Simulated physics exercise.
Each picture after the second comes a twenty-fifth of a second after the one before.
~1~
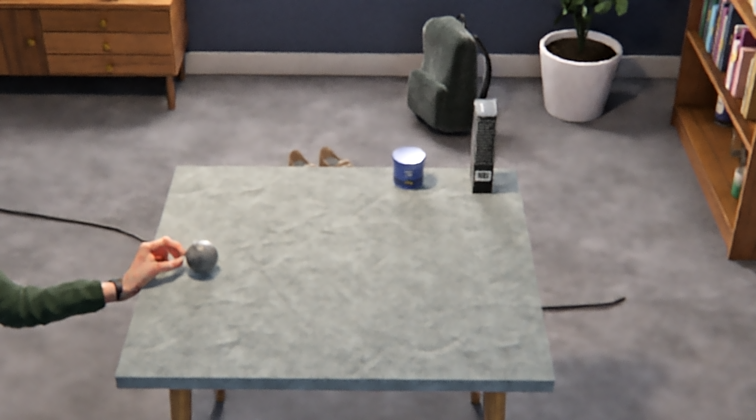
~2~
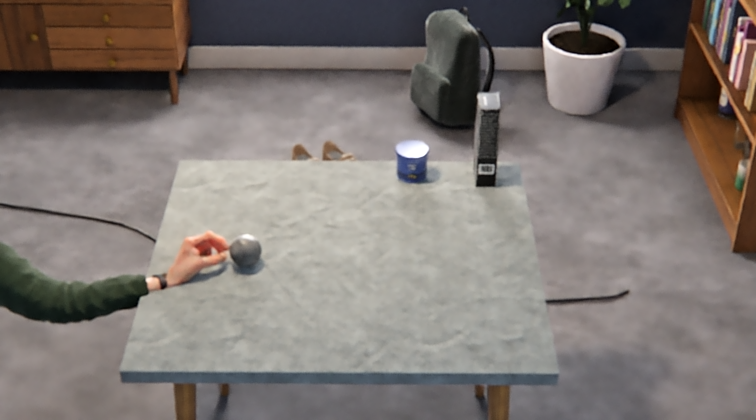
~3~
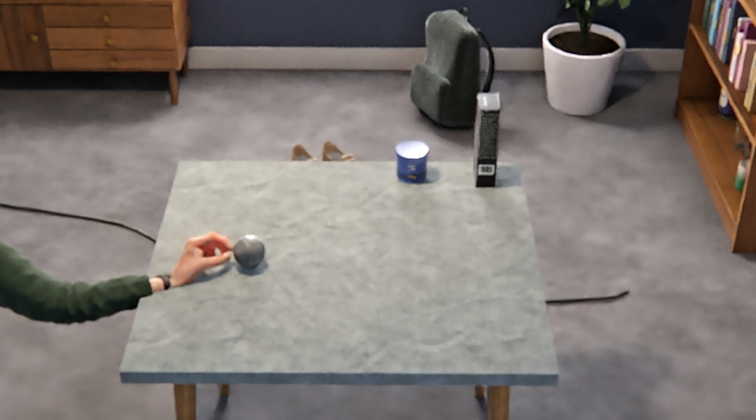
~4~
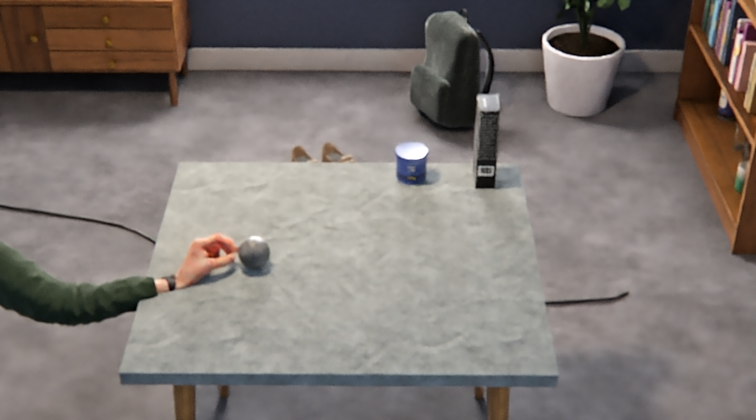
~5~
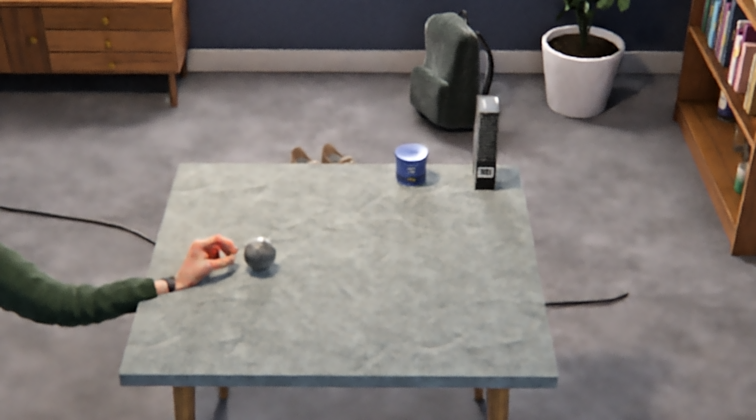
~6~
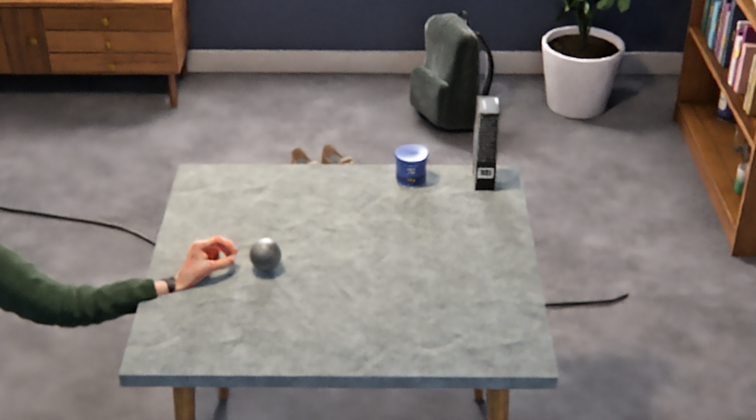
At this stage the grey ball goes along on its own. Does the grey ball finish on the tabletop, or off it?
The grey ball finishes on the tabletop.
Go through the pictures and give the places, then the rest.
The first picture shows under the hand; grey ball (202, 256).
The second picture shows under the hand; grey ball (246, 251).
The third picture shows under the hand; grey ball (249, 251).
The fourth picture shows grey ball (254, 253).
The fifth picture shows grey ball (260, 254).
The sixth picture shows grey ball (265, 255) displaced a little.
Then, 0.20 s past the last view, grey ball displaced about its own width near (290, 255).
Then, 0.50 s past the last view, grey ball displaced well along near (316, 255).
Finally, moved from the start, grey ball. Final places as the last picture's camera would see them, grey ball near (329, 255).
